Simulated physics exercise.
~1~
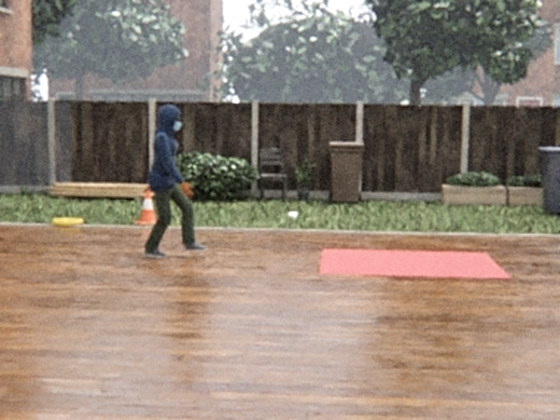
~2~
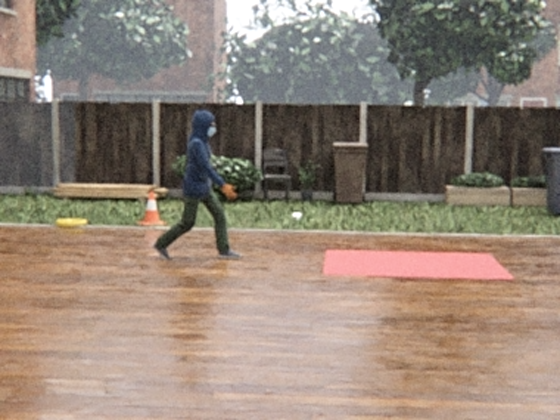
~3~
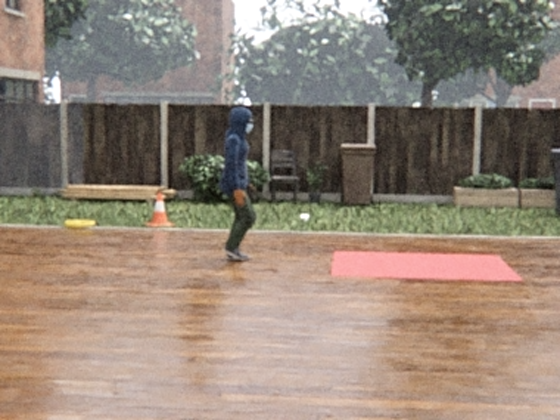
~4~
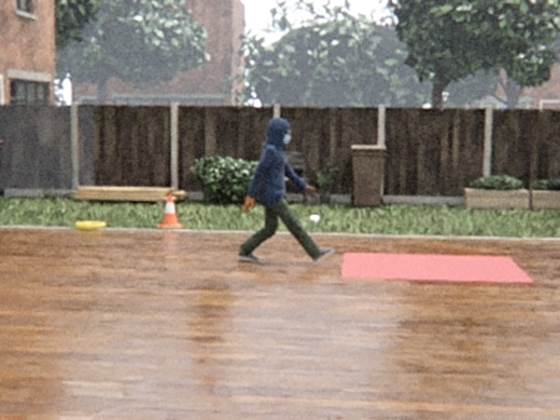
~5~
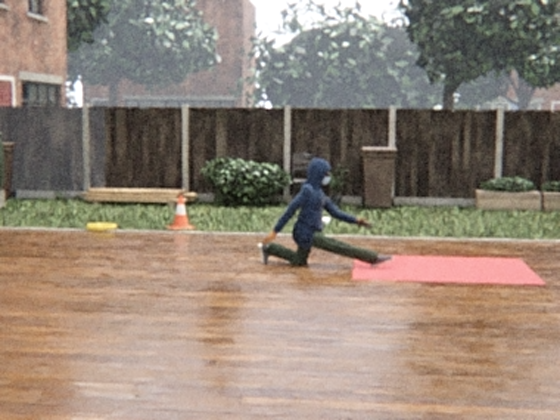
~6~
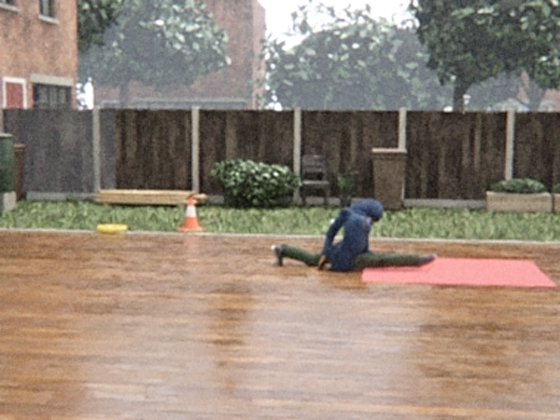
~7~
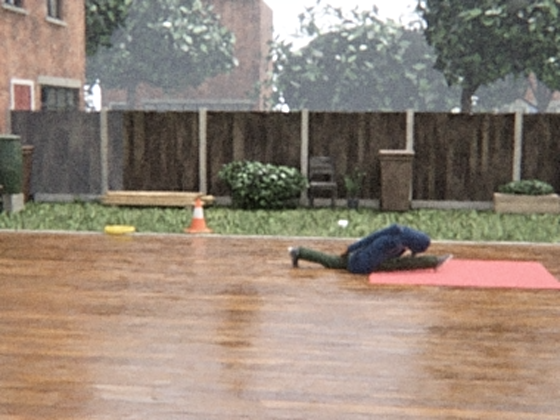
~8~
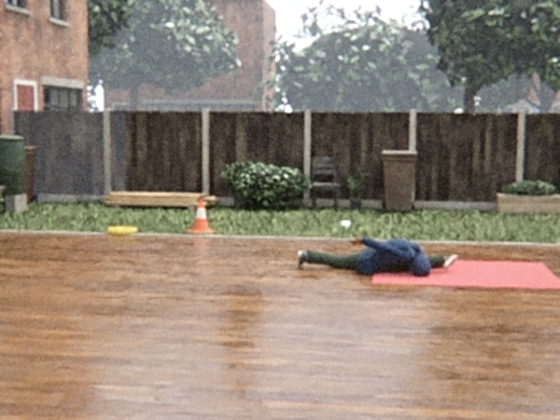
A hooded, masked person walks right across a wet wooden surface toward a red mat, then slides down into a low split with one leg forward, folds over it, and ends lying low with head and chest over the mat's near edge.
